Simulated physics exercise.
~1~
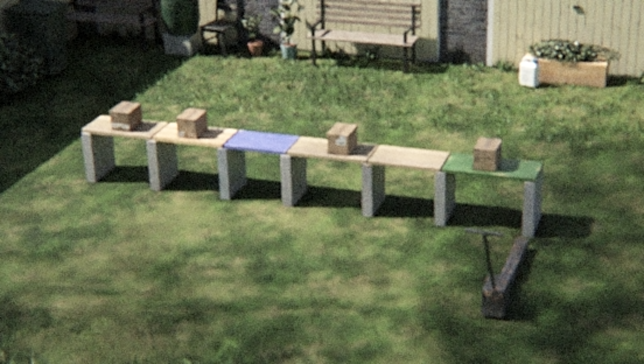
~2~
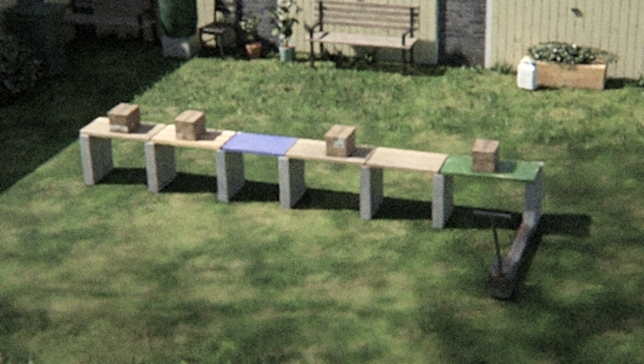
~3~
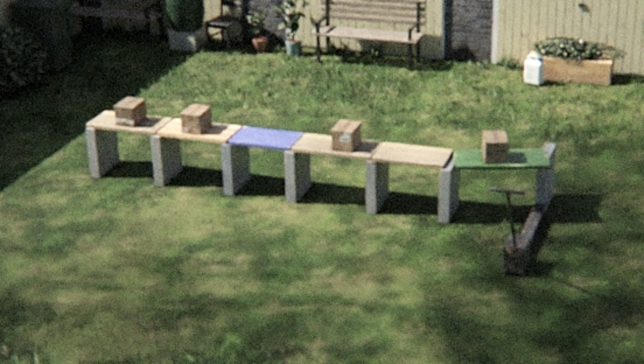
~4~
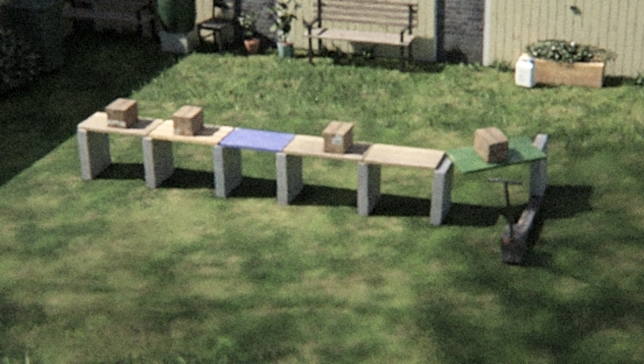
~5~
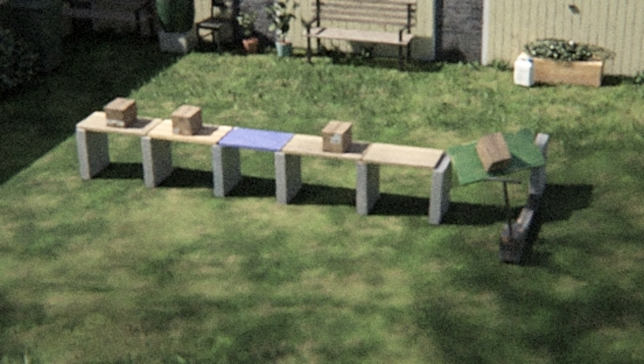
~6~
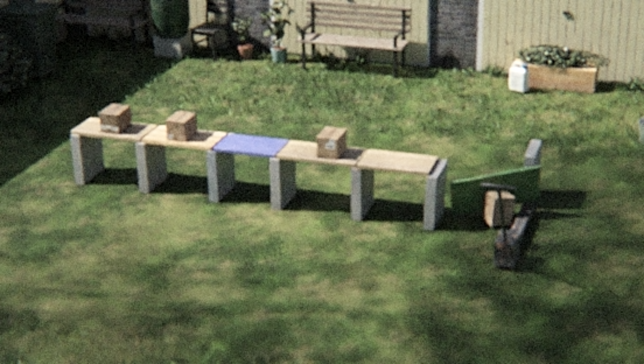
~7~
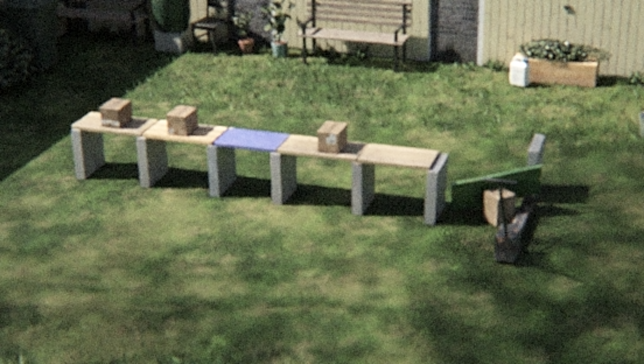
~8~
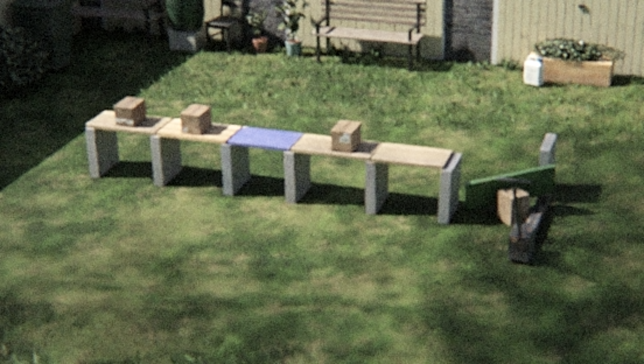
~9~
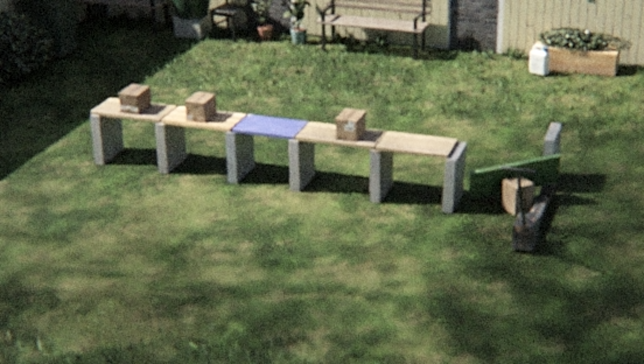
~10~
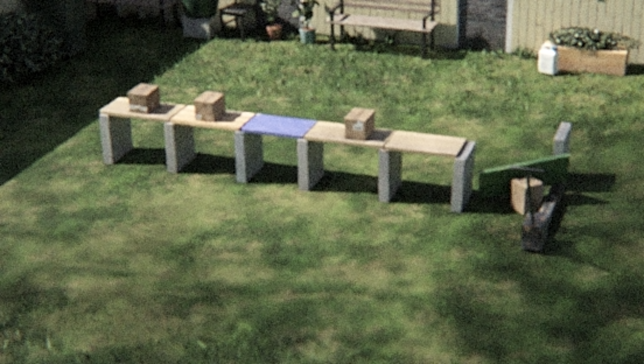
A long, low row of boards on grey uprights stands on a sunlit lawn, seen from above by a gently swaying camera, with a bench and fence behind. Most boards are pale wood, but one near the middle is blue and the right-hand one is green, and four brown boxes rest on top. A dark jack slides in low at the right end and pushes against the last upright. The green board tilts and drops with its box. Both come to rest beside the jack, the board on its side, while the blue board and remaining boxes stay put.
